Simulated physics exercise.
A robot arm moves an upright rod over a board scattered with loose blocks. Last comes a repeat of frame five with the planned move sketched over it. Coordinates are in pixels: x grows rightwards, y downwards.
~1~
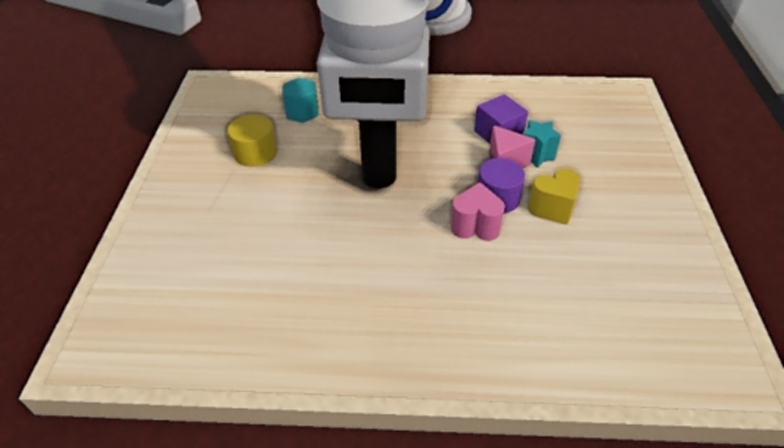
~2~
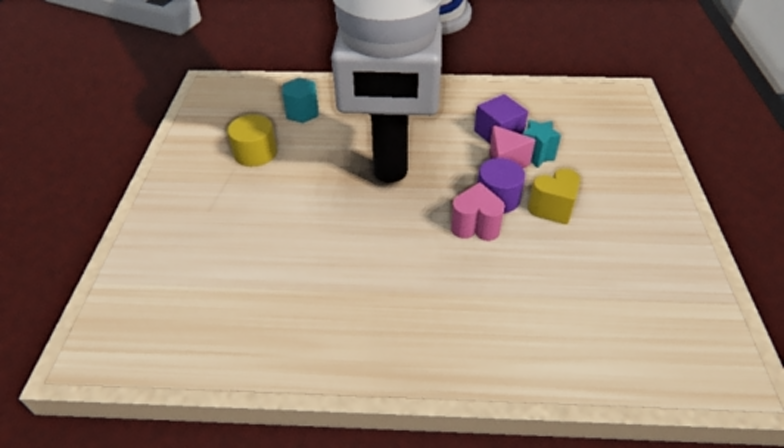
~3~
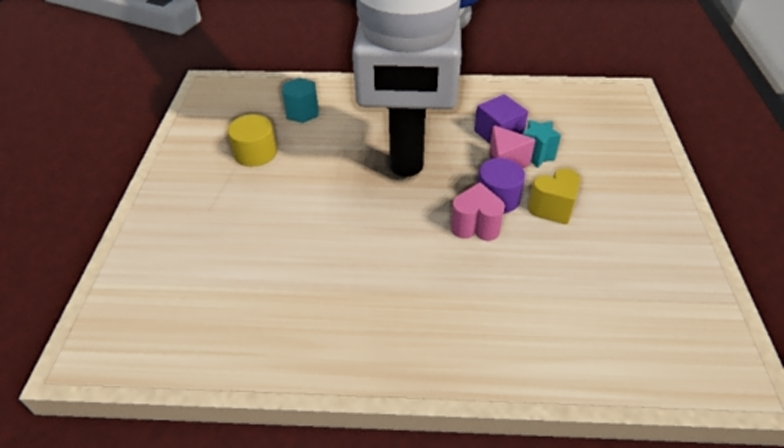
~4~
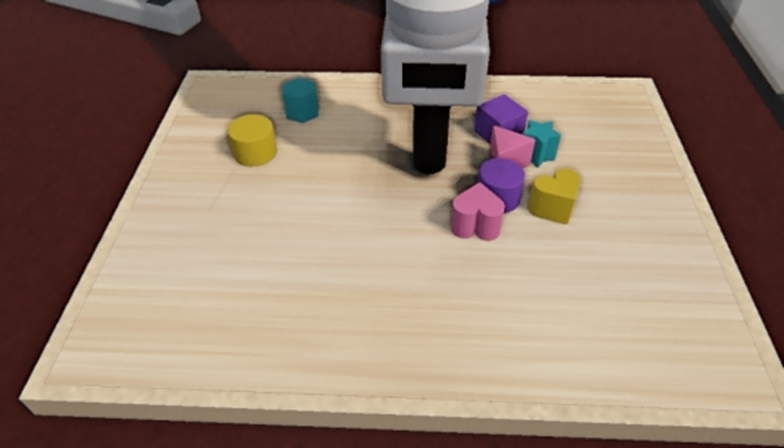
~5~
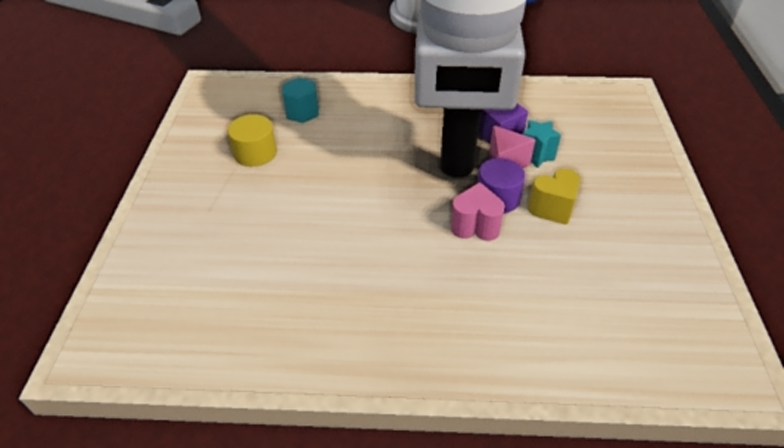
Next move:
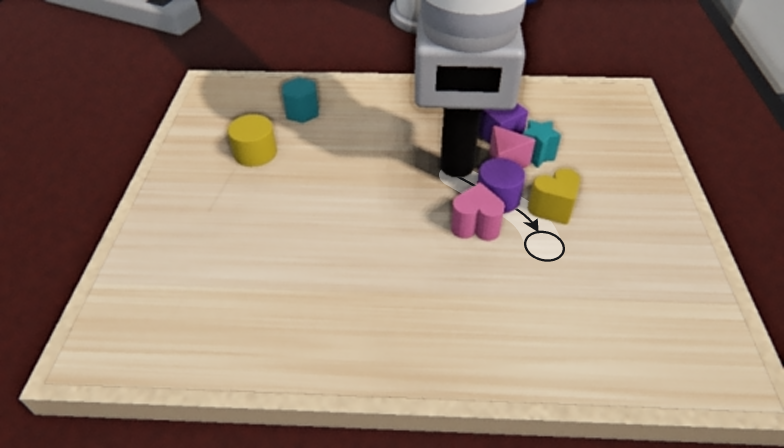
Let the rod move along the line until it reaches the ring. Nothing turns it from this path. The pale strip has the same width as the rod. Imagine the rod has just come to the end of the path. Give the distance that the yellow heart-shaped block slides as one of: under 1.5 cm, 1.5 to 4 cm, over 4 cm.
It moves between 1.5 and 4 cm.
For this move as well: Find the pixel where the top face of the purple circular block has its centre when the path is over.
Somewhere near (595, 239).
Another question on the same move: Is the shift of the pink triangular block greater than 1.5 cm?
Final answer: No.
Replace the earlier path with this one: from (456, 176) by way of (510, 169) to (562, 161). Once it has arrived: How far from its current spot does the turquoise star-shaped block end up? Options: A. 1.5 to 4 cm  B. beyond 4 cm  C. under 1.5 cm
B - beyond 4 cm.
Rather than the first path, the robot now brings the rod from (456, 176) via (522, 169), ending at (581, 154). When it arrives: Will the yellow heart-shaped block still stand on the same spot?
Yes.
The drawn path runs from (456, 176) via (490, 194) and (524, 215), ending at (544, 246).
What follows on the original path. One third of the way, rod (491, 185); purple circular block (527, 188); yellow heart-shaped block (574, 187), turned 35° anticlockwise.
Two thirds of the way, rod (527, 206); purple circular block (564, 213); yellow heart-shaped block (590, 192), turned 95° anticlockwise.
At the end, rod (547, 237); purple circular block (595, 239); pink triangular block not moved; yellow heart-shaped block (590, 192), turned 95° anticlockwise.
